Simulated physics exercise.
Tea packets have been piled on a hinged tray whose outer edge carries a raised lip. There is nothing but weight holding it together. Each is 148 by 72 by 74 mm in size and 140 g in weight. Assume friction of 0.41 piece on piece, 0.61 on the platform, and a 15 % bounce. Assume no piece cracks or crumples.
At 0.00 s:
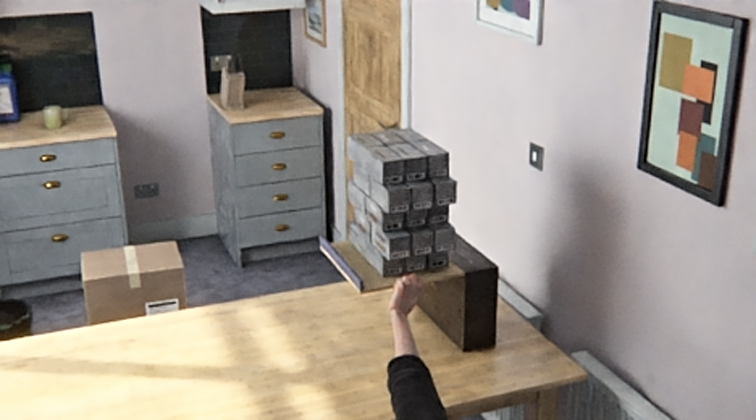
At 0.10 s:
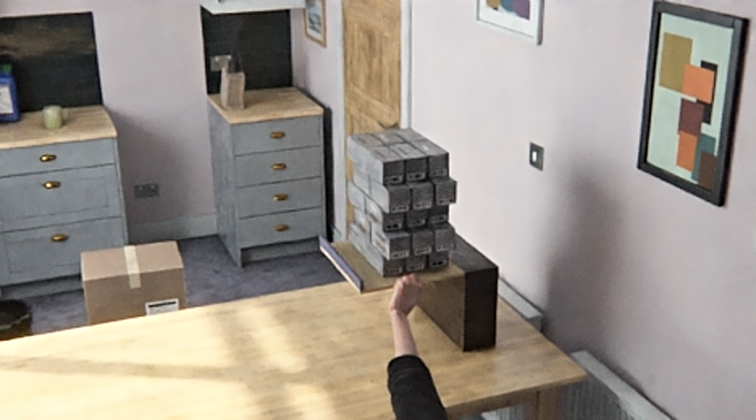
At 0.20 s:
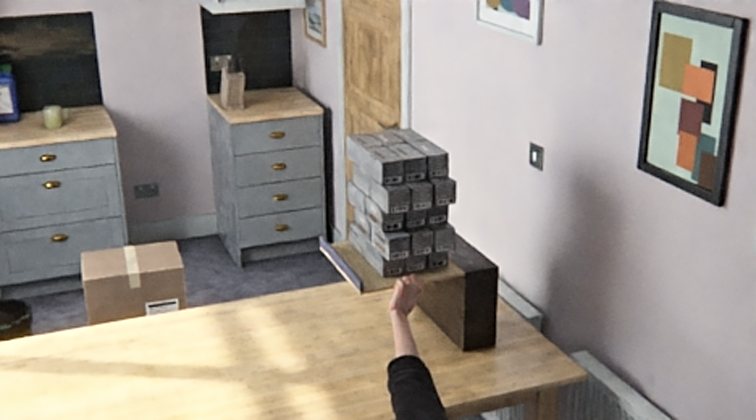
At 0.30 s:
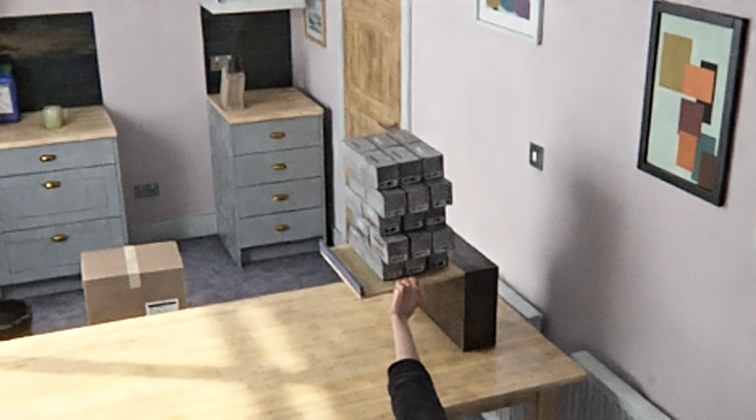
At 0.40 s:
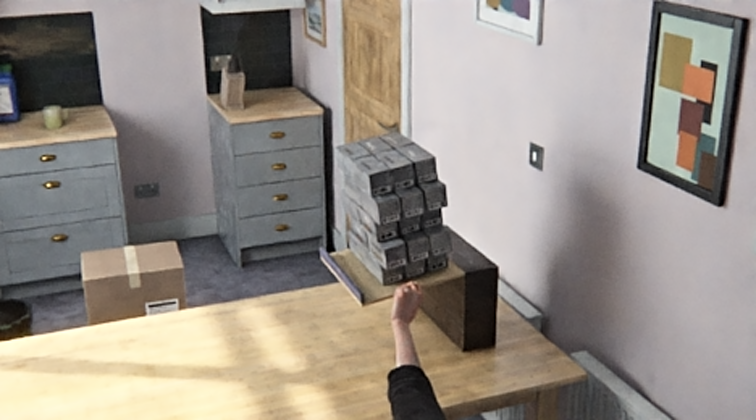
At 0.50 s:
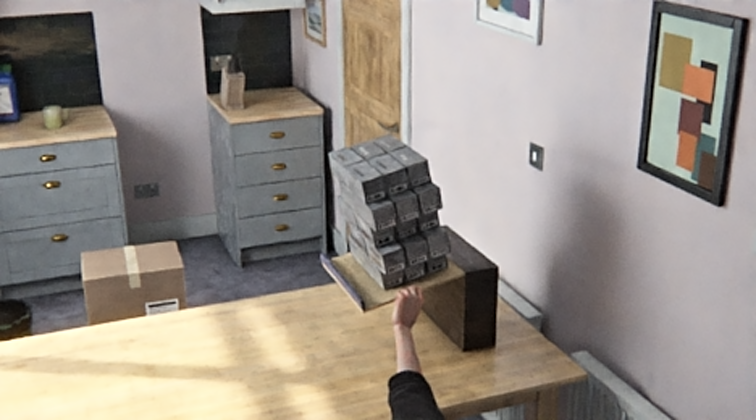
We see a hand at the edge of a hinged tray stacked with grey packets on a wooden table; after staying level at first, the tray gradually slopes downward, and the pile leans with it, its packets keeping their places.
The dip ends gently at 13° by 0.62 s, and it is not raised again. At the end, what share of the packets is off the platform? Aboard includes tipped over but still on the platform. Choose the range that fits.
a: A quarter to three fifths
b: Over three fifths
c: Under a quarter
b, over three fifths.
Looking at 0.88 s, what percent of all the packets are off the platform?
15 %.
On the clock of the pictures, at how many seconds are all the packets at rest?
Settling time: Near 2.0 s.
After 0.88 s, slope 13°; 4 of the 30 packets off the platform.
After 1.34 s, slope 13°; 18 of the 30 packets off the platform.
In the end (2.4 s), slope 13°; 22 of the 30 packets off the platform. That is 73 per cent.
